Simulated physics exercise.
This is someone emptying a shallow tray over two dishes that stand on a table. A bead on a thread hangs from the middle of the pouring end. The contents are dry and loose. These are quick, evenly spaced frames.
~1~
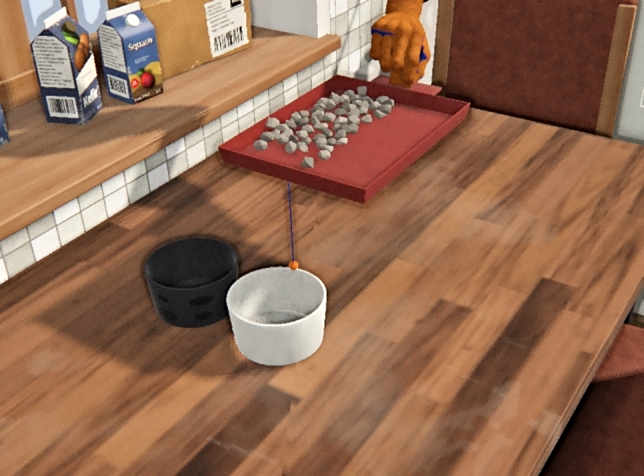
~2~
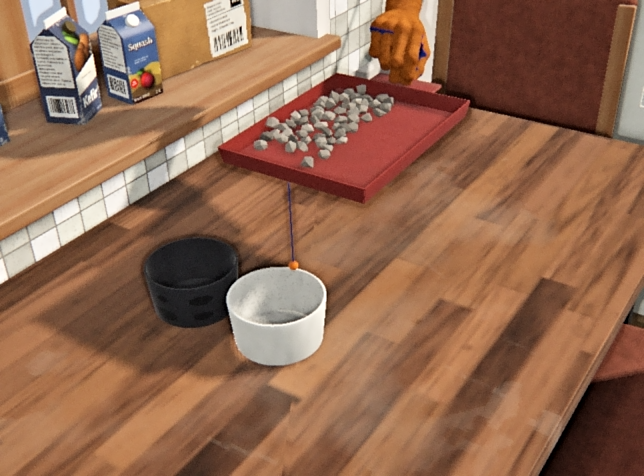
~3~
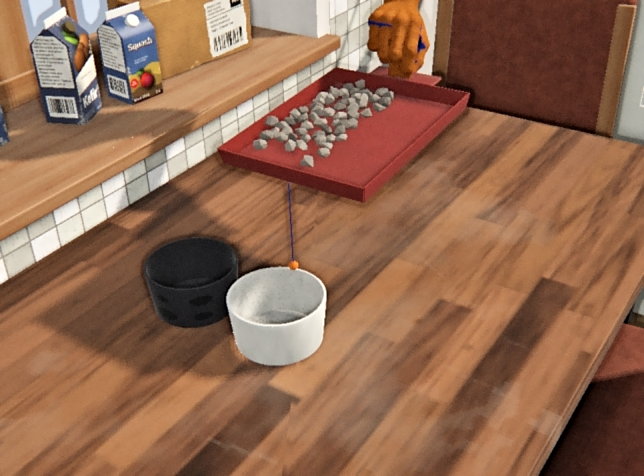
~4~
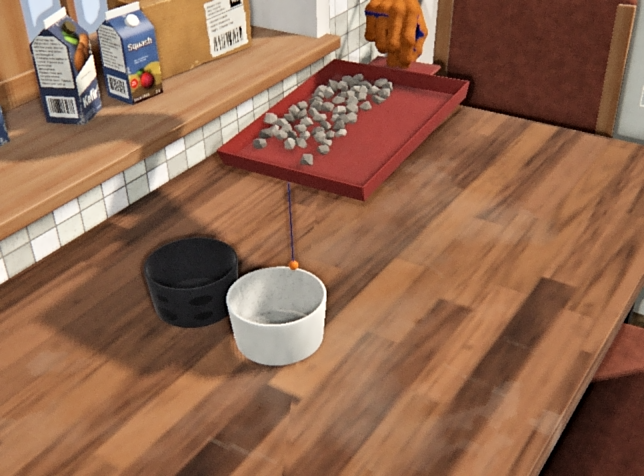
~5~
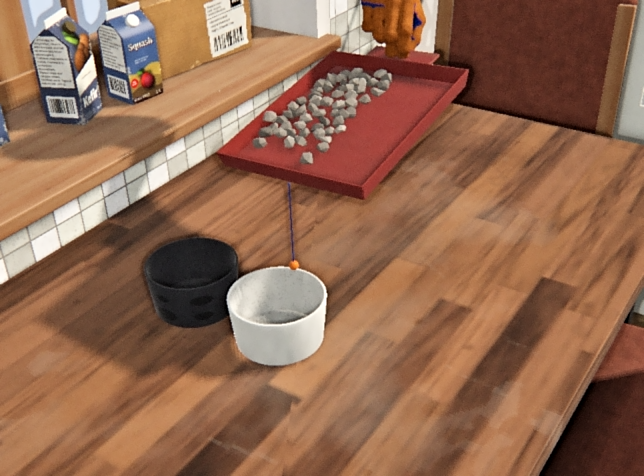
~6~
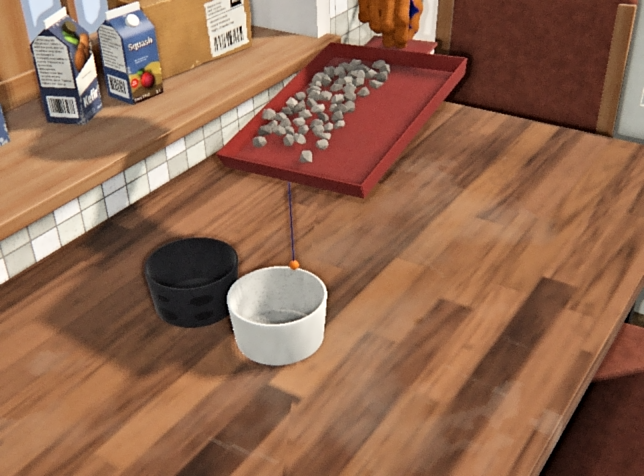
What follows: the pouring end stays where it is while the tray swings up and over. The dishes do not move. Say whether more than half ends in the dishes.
The two hold the larger part of the load.
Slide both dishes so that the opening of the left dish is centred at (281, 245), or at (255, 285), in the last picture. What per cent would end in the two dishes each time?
About 0 and 50 per cent.
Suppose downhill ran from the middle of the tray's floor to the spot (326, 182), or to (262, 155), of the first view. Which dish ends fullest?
In turn: The right one; the left dish.
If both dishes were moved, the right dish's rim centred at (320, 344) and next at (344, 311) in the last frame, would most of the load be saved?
One: Below a half. Two: Most of it.
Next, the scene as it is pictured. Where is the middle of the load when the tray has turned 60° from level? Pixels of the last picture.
Roughly at (257, 145).
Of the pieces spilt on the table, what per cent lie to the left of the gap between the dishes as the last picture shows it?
Near 40 %.
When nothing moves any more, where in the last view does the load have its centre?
Around (212, 304).
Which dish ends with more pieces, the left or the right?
The winner is the left dish.
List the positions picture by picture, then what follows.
Corners of the pouring end near (223, 146) and (364, 187), level; middle of the load near (330, 118), bits of gravel; left dish near (163, 303); right dish near (248, 339); bead on its thread near (294, 266), in the first frame.
Corners of the pouring end near (222, 146) and (364, 186), level; middle of the load near (329, 117), in the second frame.
Corners of the pouring end near (222, 147) and (363, 186), tipped barely, lowest at the left corner; middle of the load near (329, 113), in the third frame.
Corners of the pouring end near (221, 149) and (362, 185), tipped a little, lowest at the left corner; middle of the load near (328, 107), in the fourth frame.
Corners of the pouring end near (221, 151) and (361, 184), tipped a little, lowest at the left corner; middle of the load near (327, 102), in the fifth frame.
Corners of the pouring end near (221, 152) and (360, 183), tipped a little, lowest at the left corner; middle of the load near (326, 96); left dish near (163, 303); right dish near (249, 339), in the sixth frame.
Shortly afterwards, tray tipped steeply; all but a few on the tray; only a few in the air.
Next, tray tipped past a quarter turn; near a third on the tray; a little in the right dish; near a third in the left dish; only a few outside both; near a quarter in the air.
Some moments later, tray tipped past a quarter turn; near a quarter in the right dish; near two thirds in the left dish; near a quarter outside both.
In the end, tray tipped past a quarter turn; near a quarter in the right dish; near two thirds in the left dish; near a quarter outside both.
